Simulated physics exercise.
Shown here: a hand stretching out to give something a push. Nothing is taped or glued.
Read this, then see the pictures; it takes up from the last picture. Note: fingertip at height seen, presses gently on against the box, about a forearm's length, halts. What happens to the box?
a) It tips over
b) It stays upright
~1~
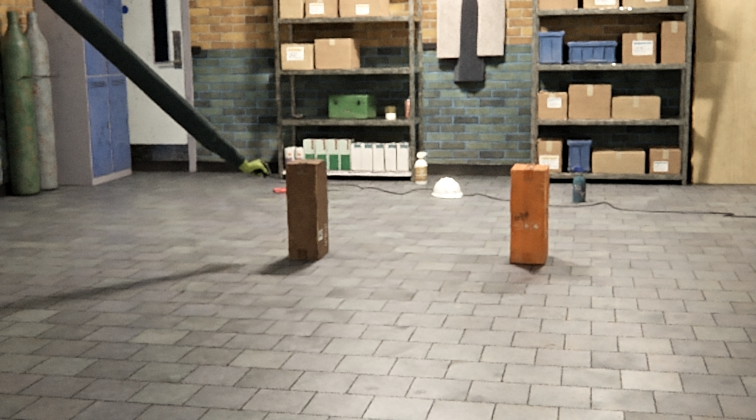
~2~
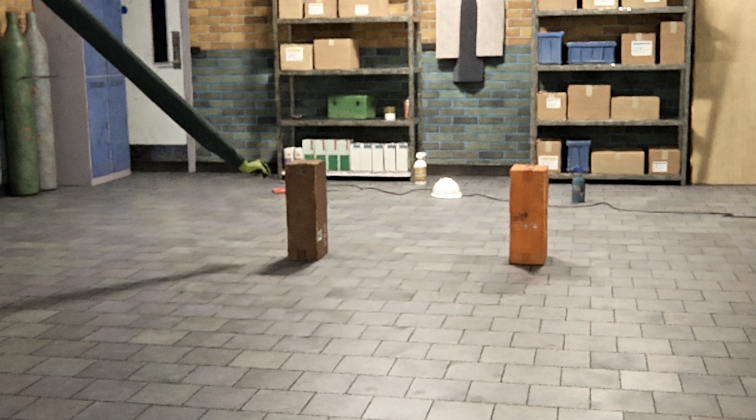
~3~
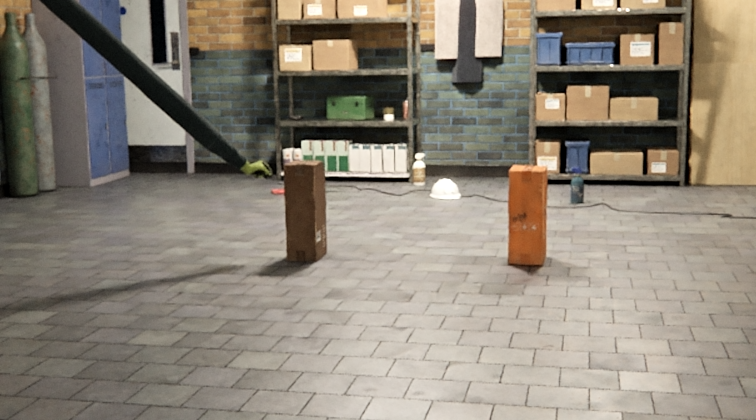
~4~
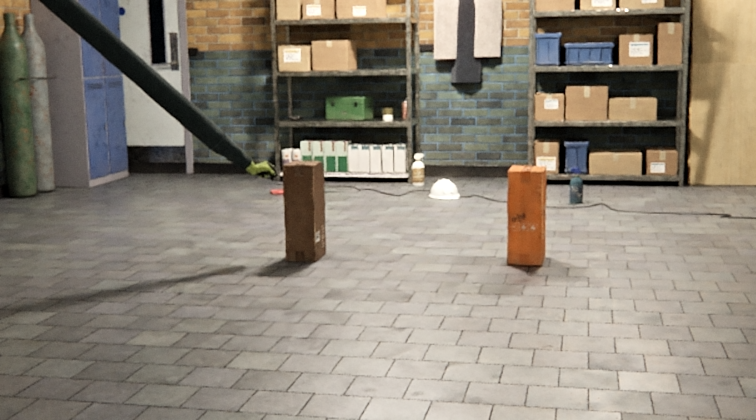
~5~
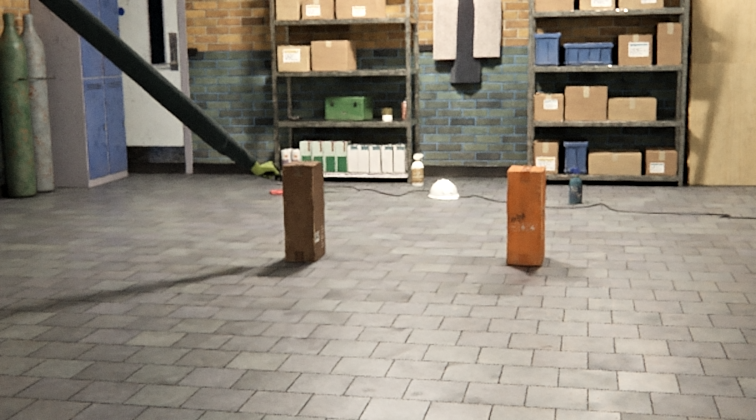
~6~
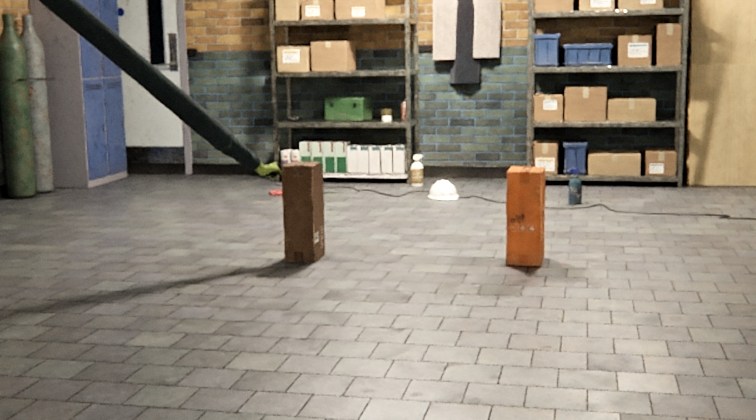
Option a: It tips over.
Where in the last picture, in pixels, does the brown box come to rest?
It winds up at roughly (370, 245).
Then, 0.30 s after the last picture, brown box tipped 12° from how it was near (314, 209).
Then, 0.70 s after the last picture, brown box tipped 36° from how it was near (334, 212).
Then, 0.90 s after the last picture, brown box tipped 70° from how it was near (359, 229).
Then, 1.00 s after the last picture, brown box on its side near (369, 244).
At rest, tipped over on the floor, brown box. Seen from the same camera at the end, brown box near (370, 245).
